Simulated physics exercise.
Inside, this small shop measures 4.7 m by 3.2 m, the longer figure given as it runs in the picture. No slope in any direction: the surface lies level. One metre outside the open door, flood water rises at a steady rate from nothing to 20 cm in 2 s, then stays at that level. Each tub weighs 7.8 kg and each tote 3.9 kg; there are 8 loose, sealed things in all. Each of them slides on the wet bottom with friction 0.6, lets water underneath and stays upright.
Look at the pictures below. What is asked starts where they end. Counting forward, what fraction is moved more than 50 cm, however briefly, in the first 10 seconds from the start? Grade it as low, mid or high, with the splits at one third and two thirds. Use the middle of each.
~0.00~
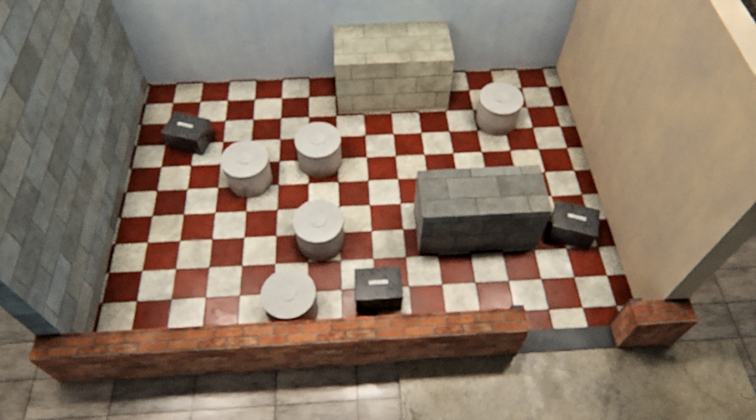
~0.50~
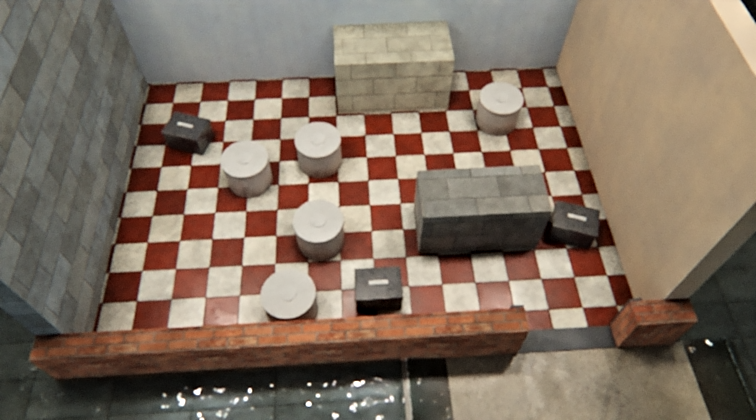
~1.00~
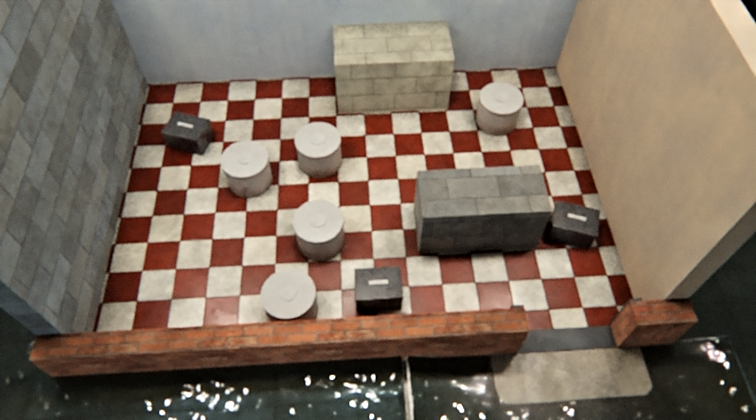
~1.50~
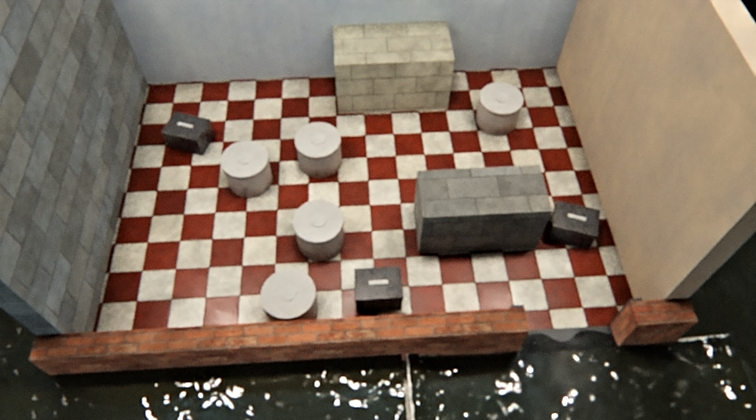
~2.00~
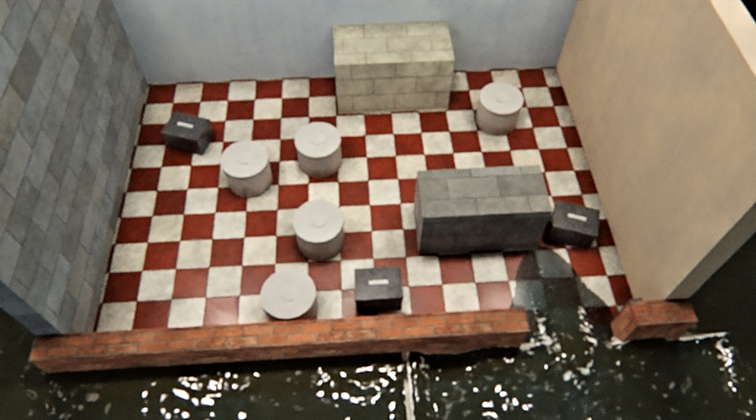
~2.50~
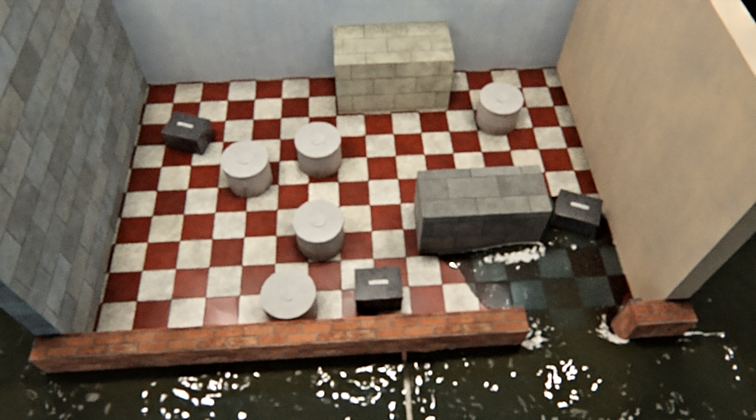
Grade: Mid, one to two thirds.
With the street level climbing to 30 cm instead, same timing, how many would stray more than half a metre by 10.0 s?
You'd get 8 in that case.
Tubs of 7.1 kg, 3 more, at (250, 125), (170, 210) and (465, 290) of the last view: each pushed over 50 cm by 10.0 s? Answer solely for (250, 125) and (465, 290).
Order as asked - inside the cutoff and beyond the cutoff.
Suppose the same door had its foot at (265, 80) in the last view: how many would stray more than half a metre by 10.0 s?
The answer would then be 6.
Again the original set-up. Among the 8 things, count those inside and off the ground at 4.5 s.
At that moment it comes to 2.
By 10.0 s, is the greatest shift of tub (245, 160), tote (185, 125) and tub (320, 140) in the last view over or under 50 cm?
In turn: Below the mark, below the mark, below the mark.
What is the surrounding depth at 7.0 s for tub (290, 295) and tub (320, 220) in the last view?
Depth approx. 4 cm / 3 cm.
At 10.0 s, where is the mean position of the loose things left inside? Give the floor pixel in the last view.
They average out to somewhere around (242, 214).
After 3.5 s 1 of 8 are over 50 cm from their spots; 1 afloat.
After 4.5 s 1 of 8 are over 50 cm from their spots; 2 afloat.
After 7.0 s 4 of 8 are over 50 cm from their spots; 2 afloat.
After 10.0 s 4 of 8 are over 50 cm from their spots, and 4 have been at some point; 7 afloat.
